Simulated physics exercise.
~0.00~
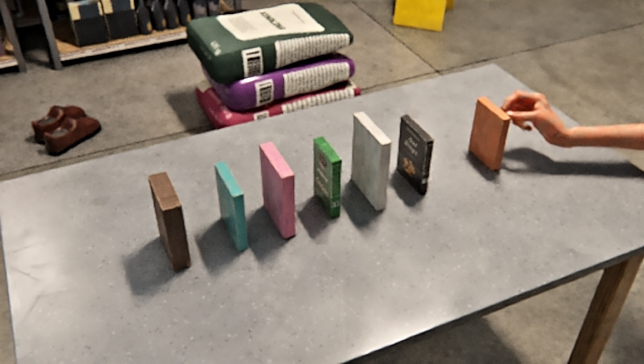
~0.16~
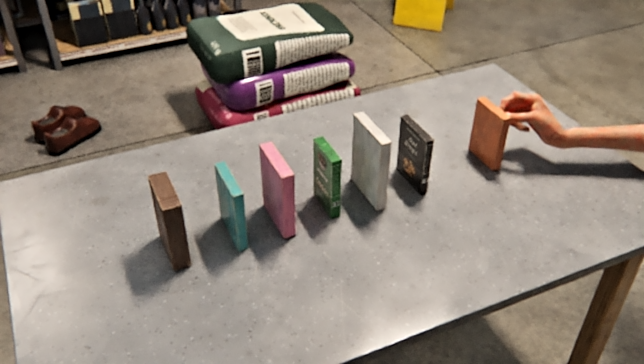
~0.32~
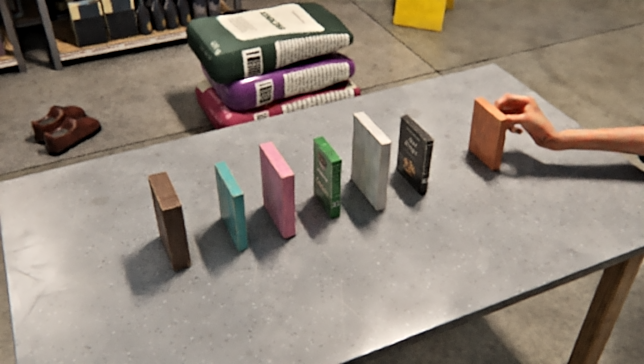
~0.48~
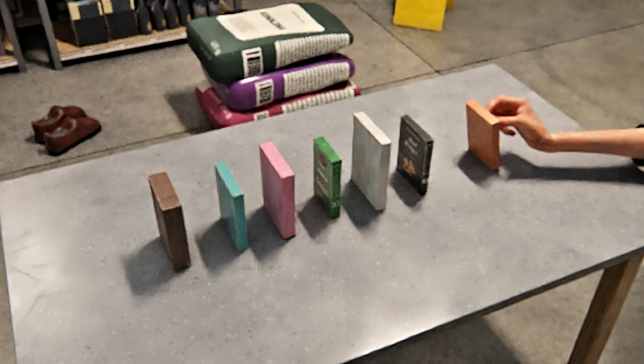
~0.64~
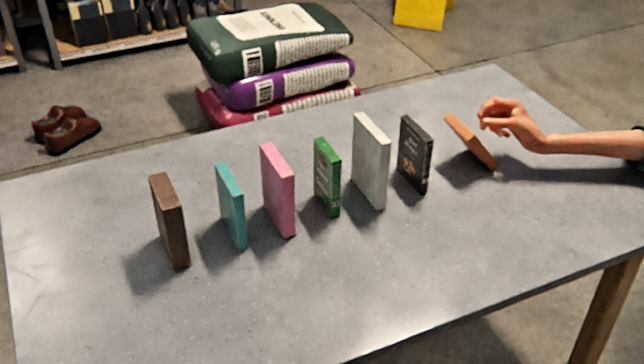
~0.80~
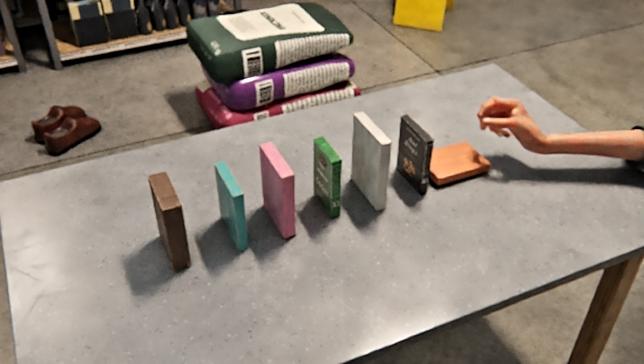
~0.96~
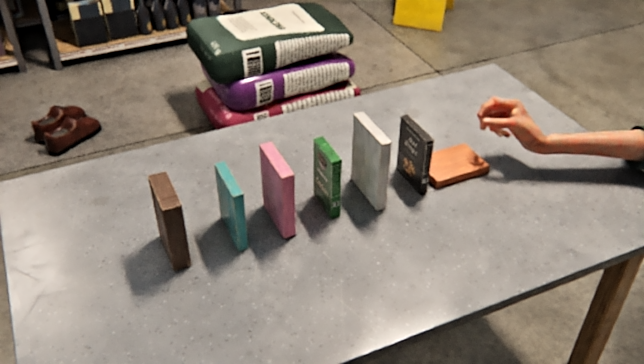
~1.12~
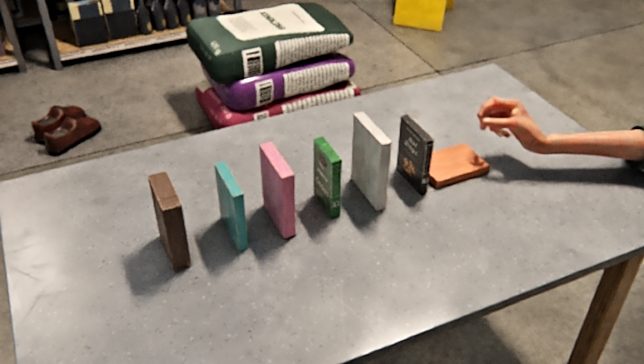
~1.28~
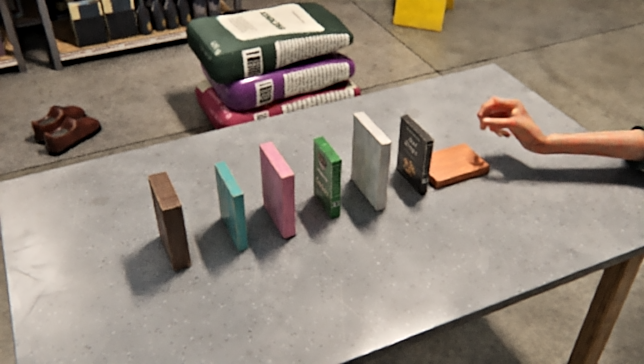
Orange board tipped by a hand falling left and landing flat just short of six upright pieces, which all stay standing.
